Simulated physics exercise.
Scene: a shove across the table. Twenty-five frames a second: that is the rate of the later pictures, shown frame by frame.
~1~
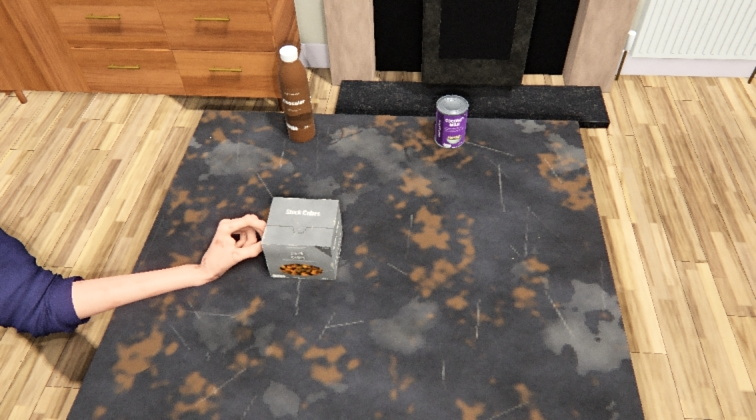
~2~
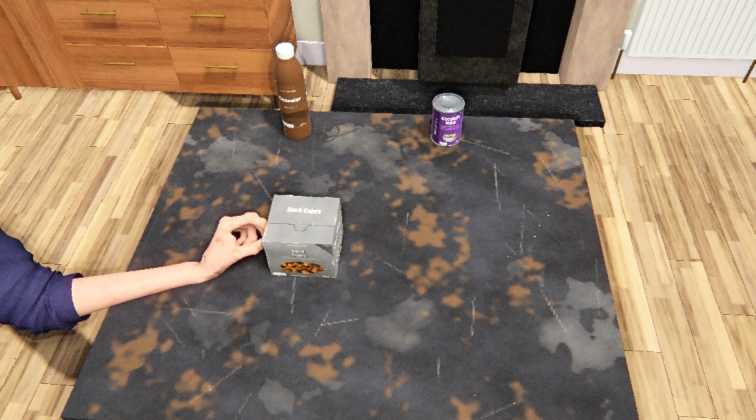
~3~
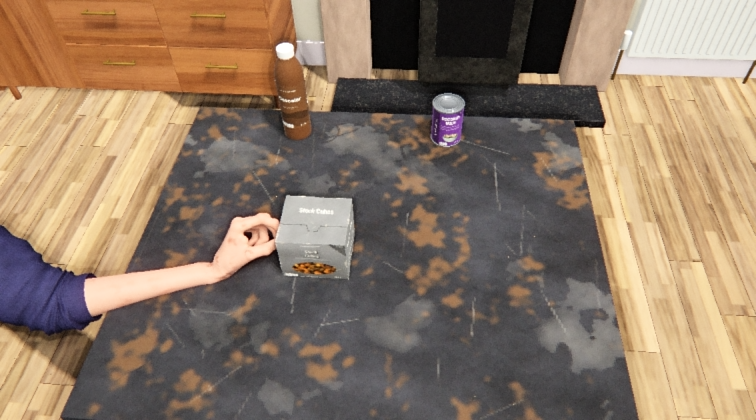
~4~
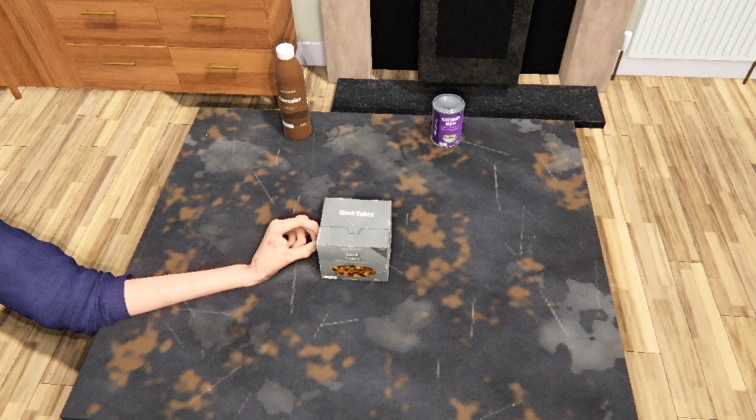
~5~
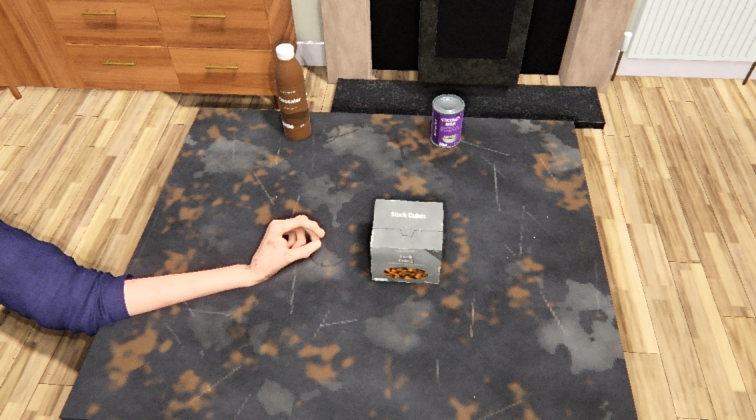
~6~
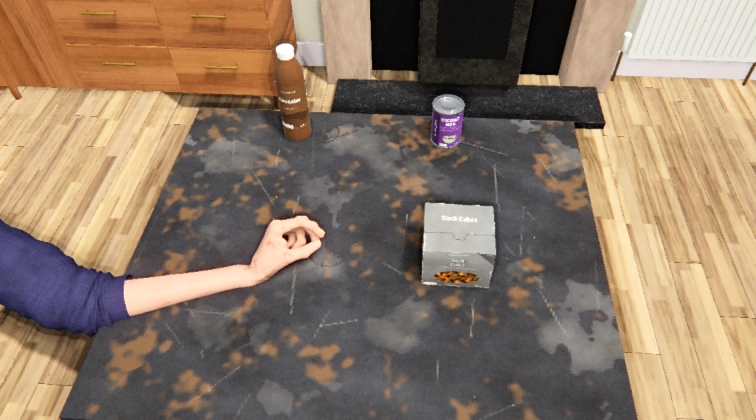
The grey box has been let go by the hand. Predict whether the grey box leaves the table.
Loses its perch.
Then, 0.30 s past the last view, grey box now off the table.
Then, 0.50 s past the last view, things are still on the move.
Finally, off the table, grey box.
